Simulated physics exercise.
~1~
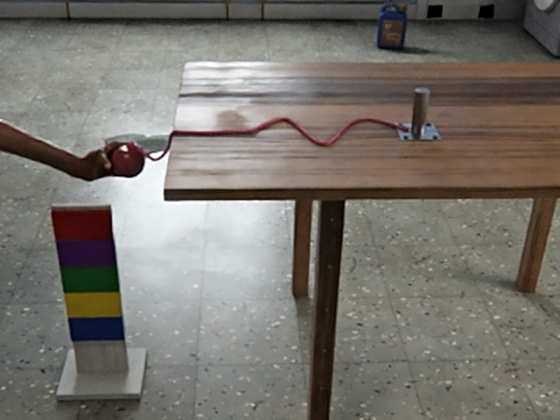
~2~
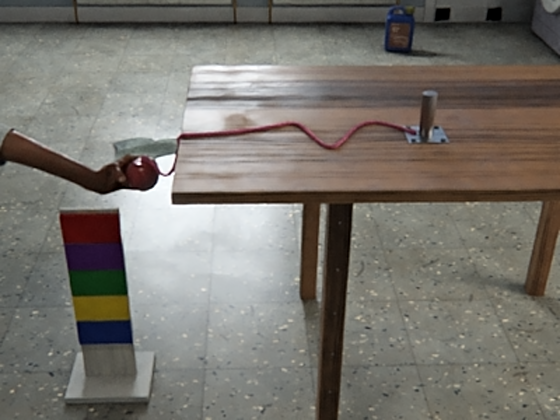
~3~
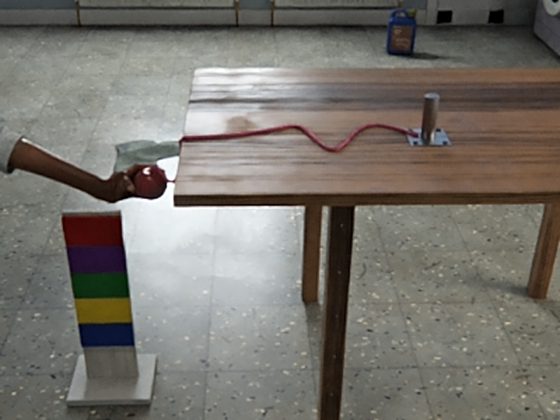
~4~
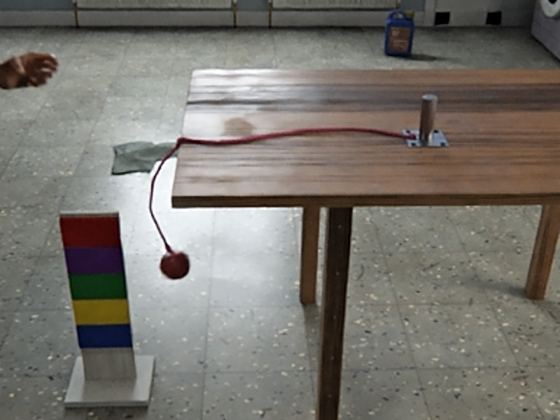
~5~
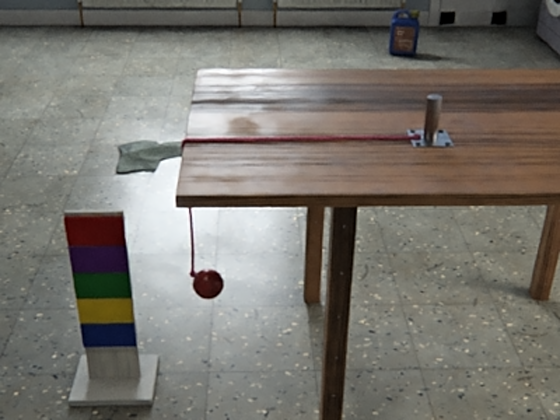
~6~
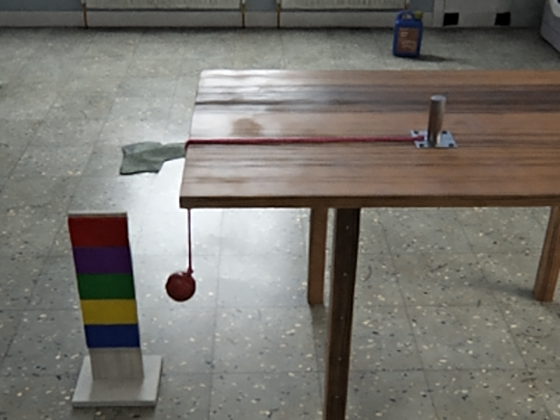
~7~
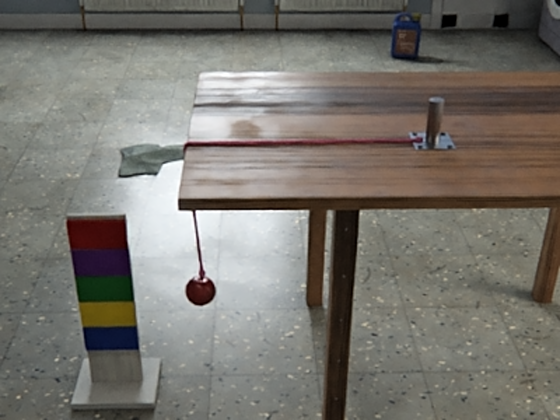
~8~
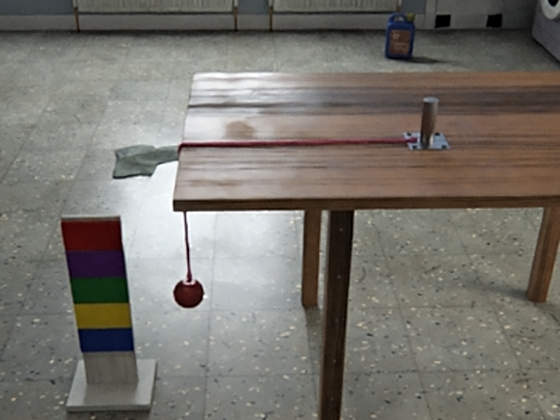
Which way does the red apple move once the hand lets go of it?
The red apple moves down, dropping beside the end of the table on its cord.
